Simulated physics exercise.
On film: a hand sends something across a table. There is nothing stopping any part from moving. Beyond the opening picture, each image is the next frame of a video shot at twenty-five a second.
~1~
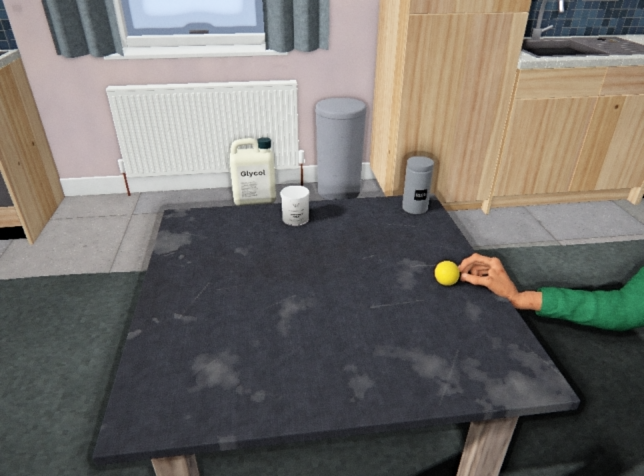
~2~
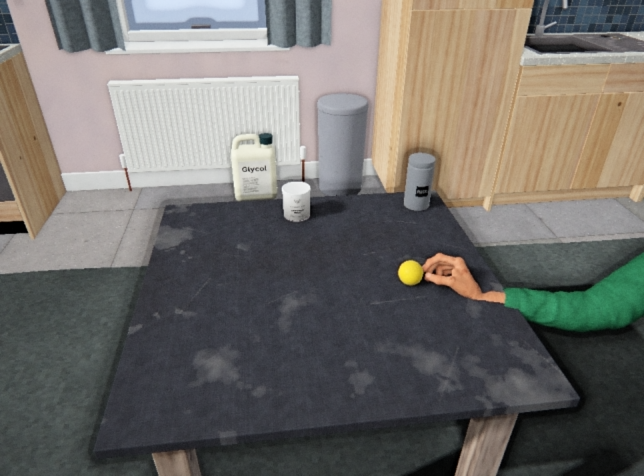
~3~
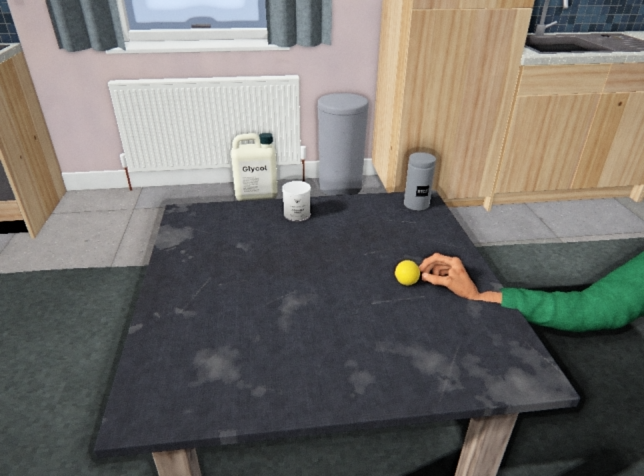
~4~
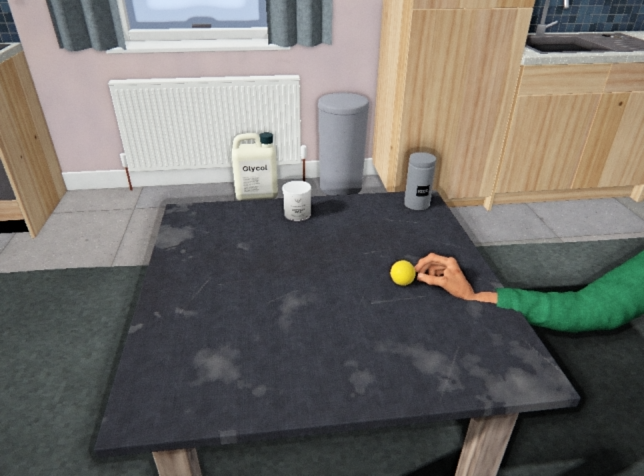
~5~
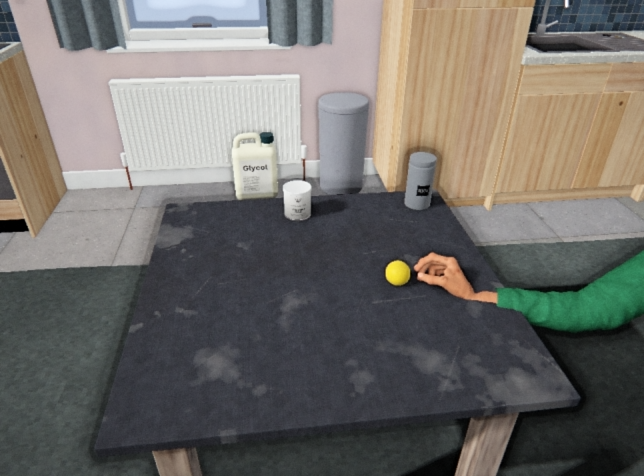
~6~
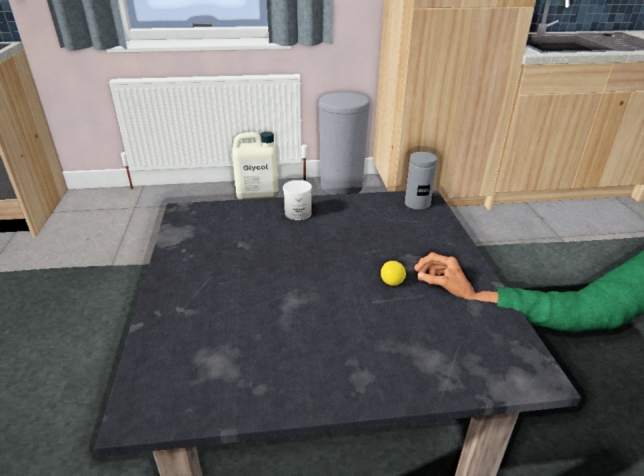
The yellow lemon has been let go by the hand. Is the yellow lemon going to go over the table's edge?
No - inside the rim.
Then, 0.10 s on from there, yellow lemon shifted about its own width near (382, 274).
Then, 0.20 s on from there, yellow lemon shifted about its own width near (373, 274).
Then, 0.30 s on from there, yellow lemon shifted well along near (365, 275).
Then, 0.50 s on from there, yellow lemon shifted well along near (356, 276).
In the end, moved from the start, yellow lemon. At the end, from the last picture's camera, yellow lemon near (354, 276).
